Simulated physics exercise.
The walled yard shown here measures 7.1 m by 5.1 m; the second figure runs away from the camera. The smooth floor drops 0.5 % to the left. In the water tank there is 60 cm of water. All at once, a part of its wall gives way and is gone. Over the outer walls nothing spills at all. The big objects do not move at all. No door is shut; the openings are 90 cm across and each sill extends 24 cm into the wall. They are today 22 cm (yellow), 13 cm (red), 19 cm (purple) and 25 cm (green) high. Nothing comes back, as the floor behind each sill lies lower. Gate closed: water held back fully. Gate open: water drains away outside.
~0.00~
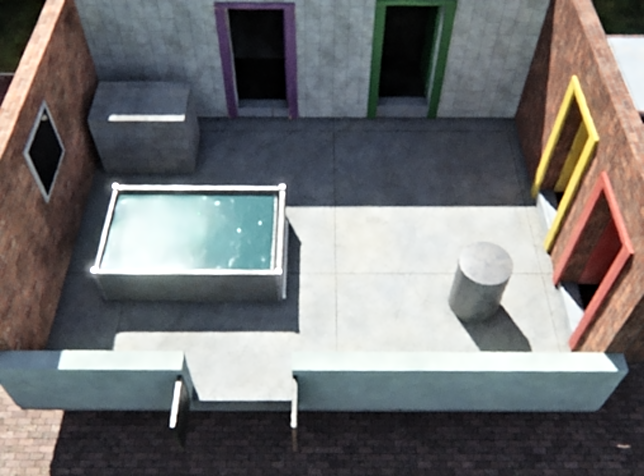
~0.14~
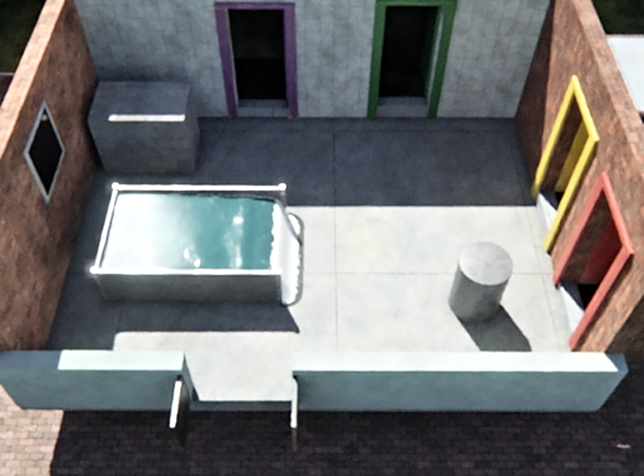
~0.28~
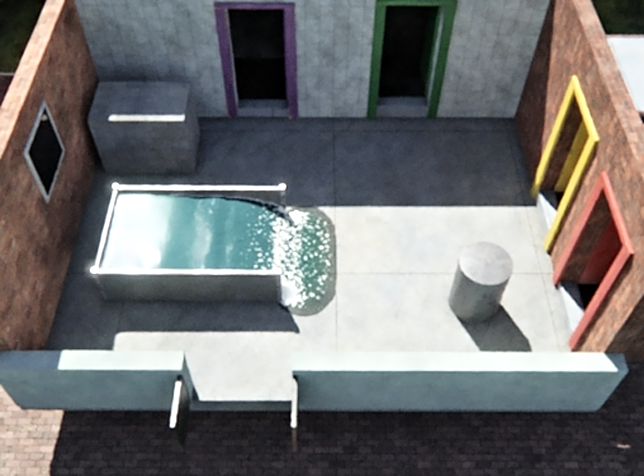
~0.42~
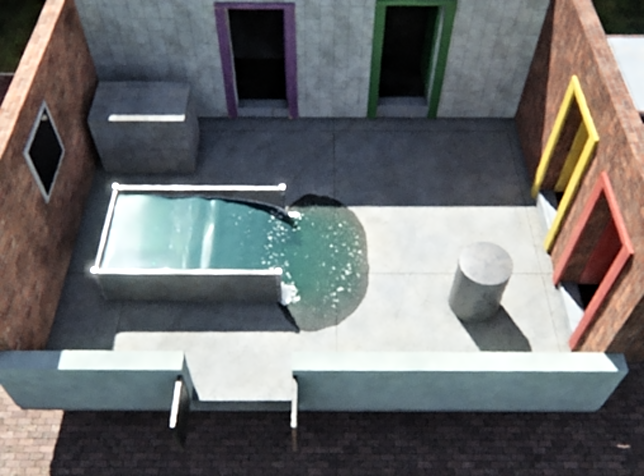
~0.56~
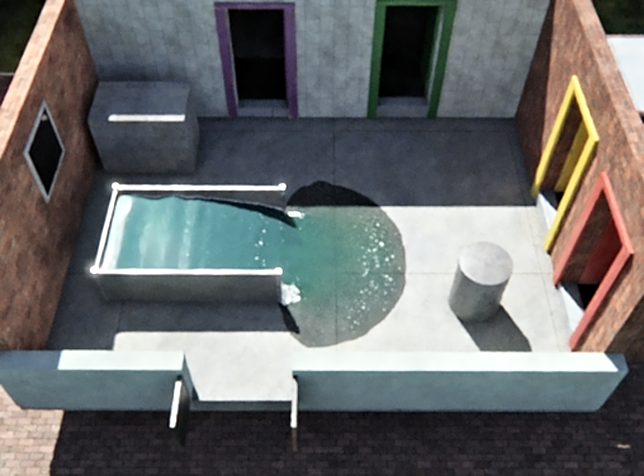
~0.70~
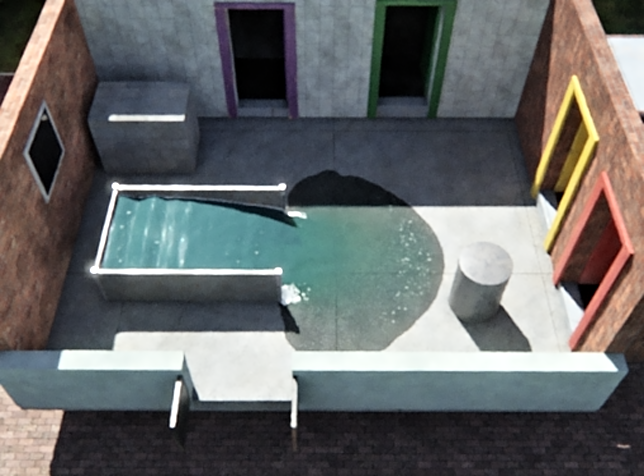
Water poured out through the right side of a raised tank in a walled yard after that side vanished, then fanned across the smooth floor in a widening rounded sheet toward a grey cylinder.
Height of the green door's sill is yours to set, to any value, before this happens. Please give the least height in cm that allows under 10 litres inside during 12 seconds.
It would have to be roughly 8 cm high.
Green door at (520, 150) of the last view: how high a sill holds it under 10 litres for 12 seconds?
You'd want it roughly 18 cm high.
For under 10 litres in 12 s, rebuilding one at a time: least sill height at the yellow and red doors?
About 21 cm at yellow and 18 cm at red.
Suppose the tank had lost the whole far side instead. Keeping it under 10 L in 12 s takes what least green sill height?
Some 5.5 cm.
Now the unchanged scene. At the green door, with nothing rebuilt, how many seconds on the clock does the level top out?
4.0 s.
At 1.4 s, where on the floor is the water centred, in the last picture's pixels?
Roughly (267, 256).
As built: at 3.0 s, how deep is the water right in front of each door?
Door by door, in centimetres - yellow 23, red 14, purple 0, green 6.
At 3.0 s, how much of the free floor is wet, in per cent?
About 55 per cent.
After 1.4 s water covers 40 % of the floor, deepest (26 cm) near (290, 280); it has not reached the green door.
After 3.0 s water covers 55 % of the floor, deepest (32 cm) near (513, 126); 6 cm at the green door, 0 litres in over its 25 cm sill.
After 12.0 s water covers 100 % of the floor, deepest (16 cm) near (111, 118); 4 cm at the green door, 0 litres in over its 25 cm sill.
At the green door as built, the water arrived by 2.2 s and peaked near 13 cm at 4.2 s.
With a sill of 7 cm, 18 litres would have come in within the 12 s; with 10 cm, 3 litres. So under 10 litres takes about 8 cm.
